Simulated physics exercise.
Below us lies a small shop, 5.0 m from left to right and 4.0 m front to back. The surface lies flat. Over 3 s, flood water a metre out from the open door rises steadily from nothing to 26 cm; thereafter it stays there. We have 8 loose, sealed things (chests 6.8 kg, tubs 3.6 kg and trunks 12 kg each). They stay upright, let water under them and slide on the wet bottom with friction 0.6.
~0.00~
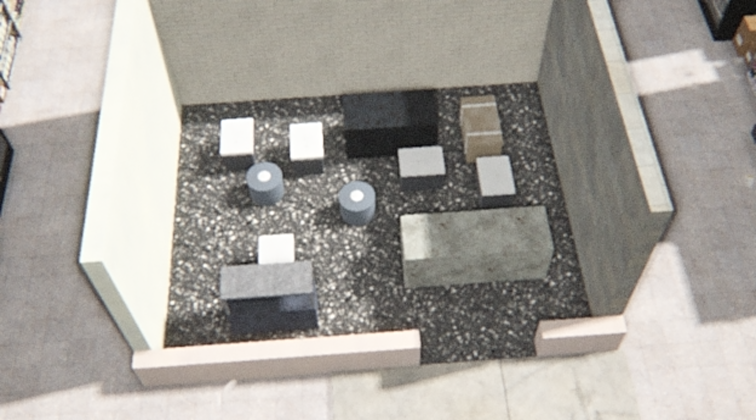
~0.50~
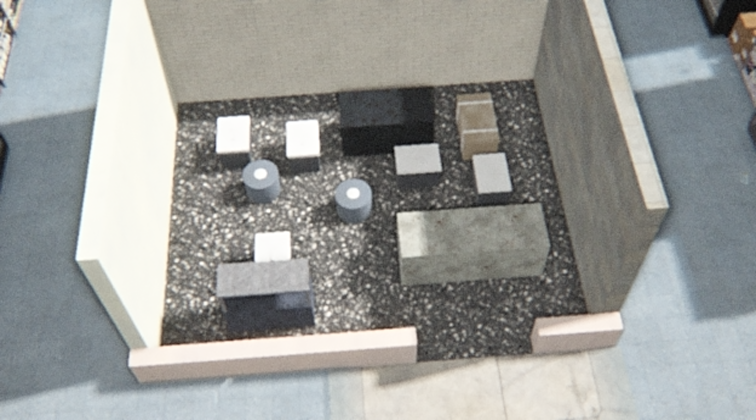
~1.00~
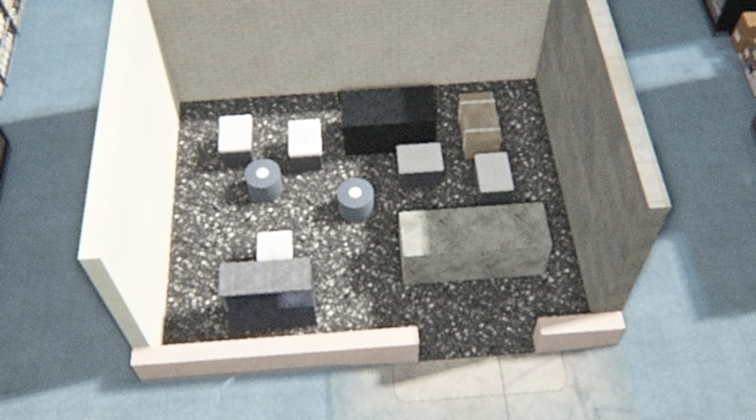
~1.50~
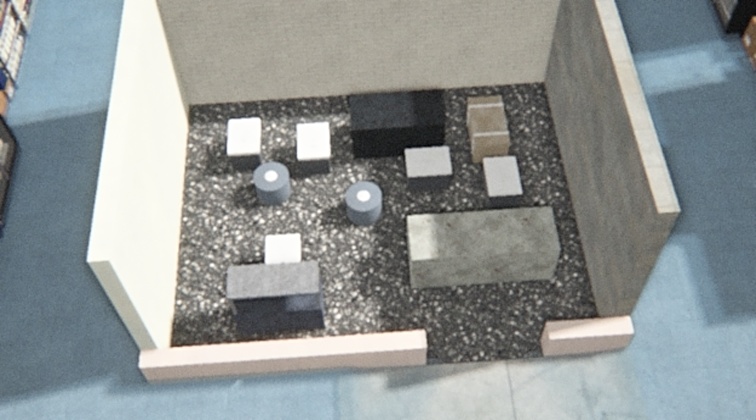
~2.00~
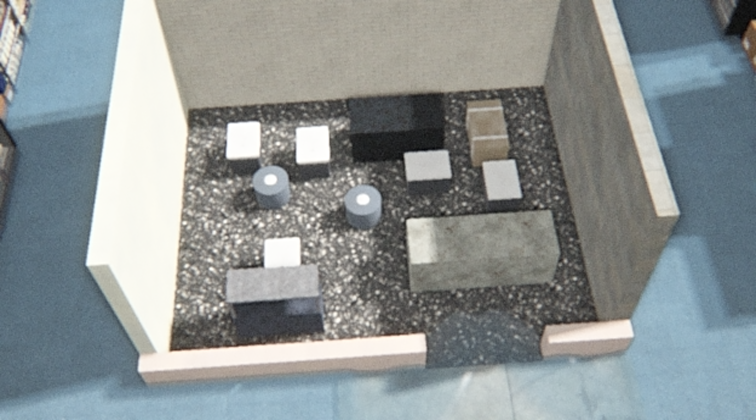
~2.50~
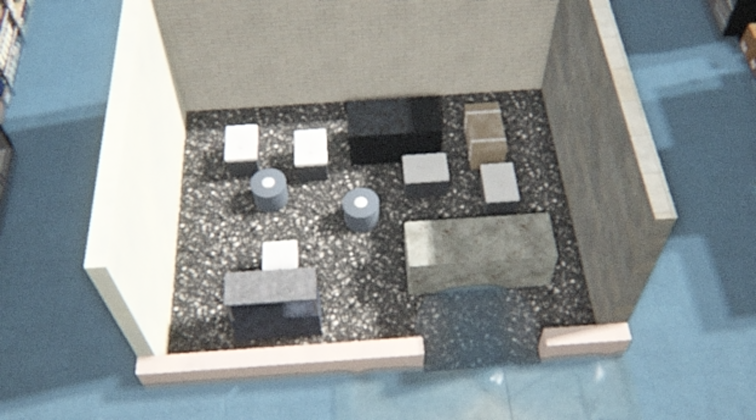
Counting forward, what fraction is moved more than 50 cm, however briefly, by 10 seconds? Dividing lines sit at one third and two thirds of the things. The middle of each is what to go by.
My call: One to two thirds of them.
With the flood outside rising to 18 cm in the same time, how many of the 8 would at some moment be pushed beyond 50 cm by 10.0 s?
Under that setup the answer is 3.
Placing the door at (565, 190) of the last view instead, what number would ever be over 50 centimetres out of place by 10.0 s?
The answer then is 8.
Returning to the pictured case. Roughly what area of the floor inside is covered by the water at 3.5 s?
I'd estimate close to 3.0 m2.
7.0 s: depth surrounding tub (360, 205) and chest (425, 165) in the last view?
Around 2 cm and 1 cm.
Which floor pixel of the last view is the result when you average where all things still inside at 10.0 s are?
Mean floor pixel: About (359, 166).
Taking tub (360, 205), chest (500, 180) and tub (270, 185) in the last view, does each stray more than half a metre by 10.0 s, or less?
In turn: Below the mark, below the mark, above the mark.
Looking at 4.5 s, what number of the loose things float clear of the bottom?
Count: 0.
After 3.5 s 0 of 8 are over 50 cm from their spots; 0 afloat.
After 4.5 s 0 of 8 are over 50 cm from their spots; 0 afloat.
After 7.0 s 1 of 8 are over 50 cm from their spots; 2 afloat.
After 10.0 s 3 of 8 are over 50 cm from their spots, and 3 have been at some point; 6 afloat.
